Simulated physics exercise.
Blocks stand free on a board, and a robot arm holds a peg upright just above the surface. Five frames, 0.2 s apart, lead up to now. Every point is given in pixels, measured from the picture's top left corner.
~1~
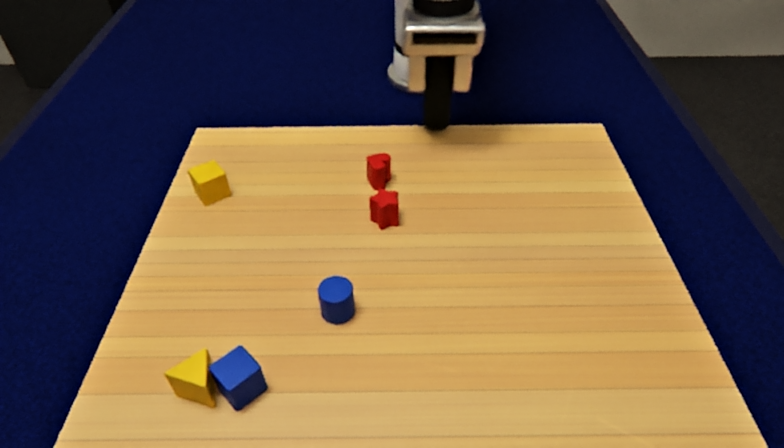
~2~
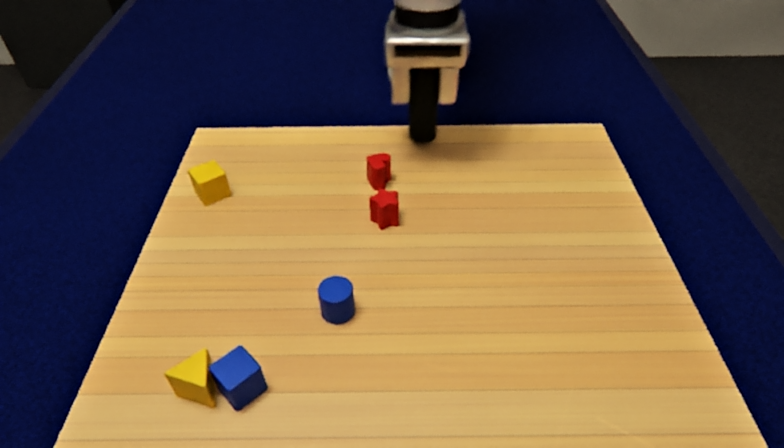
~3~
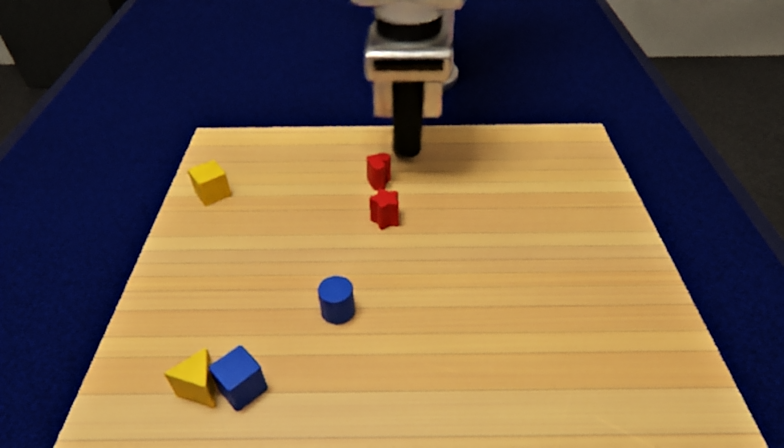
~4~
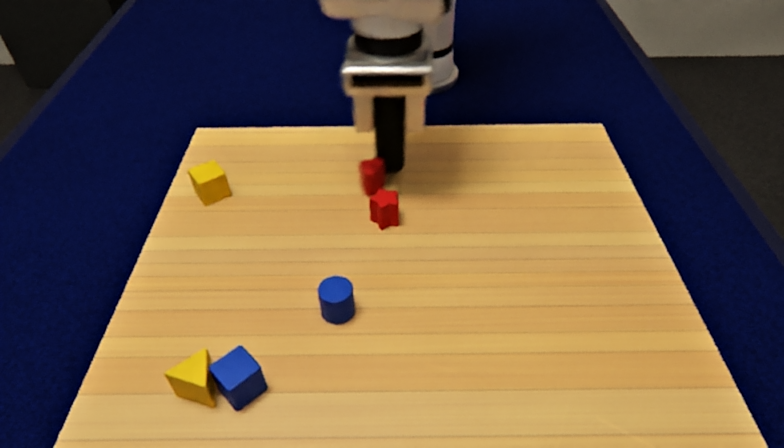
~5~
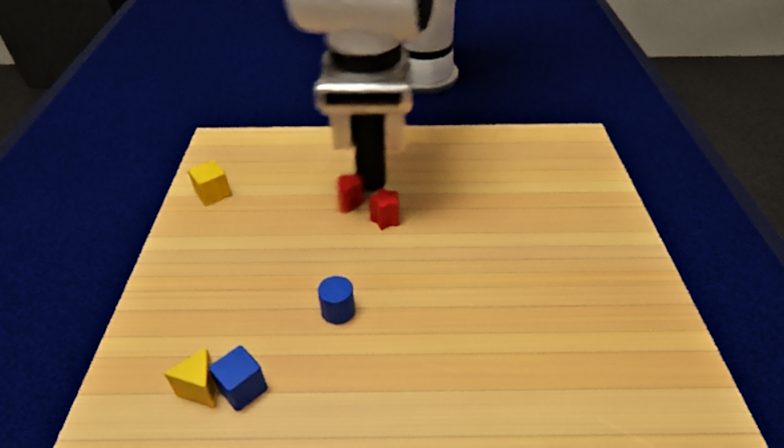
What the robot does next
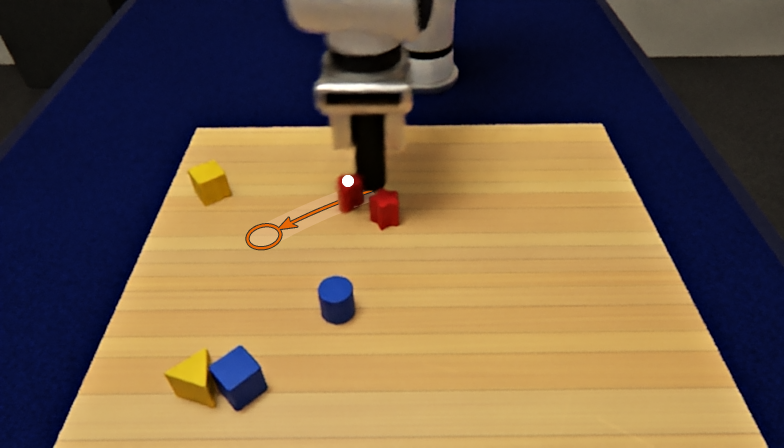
A robot arm moved its black peg down and left across the wooden board, pushing the red heart block leftward and toward the viewer, while the red star and the blue and yellow blocks stayed put.
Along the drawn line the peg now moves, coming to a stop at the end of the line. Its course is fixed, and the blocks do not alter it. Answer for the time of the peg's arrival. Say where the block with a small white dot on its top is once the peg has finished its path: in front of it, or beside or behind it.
I believe the block with a small white dot on its top loses its place ahead of the peg and slips off.
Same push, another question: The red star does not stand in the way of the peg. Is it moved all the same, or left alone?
Left where it is.
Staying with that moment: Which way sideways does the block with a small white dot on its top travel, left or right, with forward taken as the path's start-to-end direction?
The shift is leftward.
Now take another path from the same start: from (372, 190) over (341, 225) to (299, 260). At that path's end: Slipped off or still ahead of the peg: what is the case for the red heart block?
It is off to the side or behind.
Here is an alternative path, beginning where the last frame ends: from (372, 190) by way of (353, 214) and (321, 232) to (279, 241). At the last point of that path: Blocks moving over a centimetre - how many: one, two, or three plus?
Counting only shifts above 1 cm, I get one block.
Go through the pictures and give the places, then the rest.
The first frame shows lower end of the peg at (436, 123), tops of blocks, red heart block at (379, 160), red star at (385, 197).
The second frame shows peg at (422, 136), blocks as before.
The third frame shows peg at (407, 150), blocks as before.
The fourth frame shows peg at (390, 165), red heart block at (371, 165).
The fifth frame shows peg at (371, 182), red heart block at (348, 181), red star at (385, 197).
The drawn path runs from (372, 190) by way of (319, 210) to (264, 237); the dot is on the red heart block.
The first path, step by step. One third of the way, peg at (335, 195); red heart block at (315, 198), turned 25° anticlockwise.
Two thirds of the way, peg at (299, 210); red heart block at (293, 217), turned 95° anticlockwise.
At the end, peg at (262, 228); red heart block at (283, 224), turned 170° anticlockwise; red star not moved.
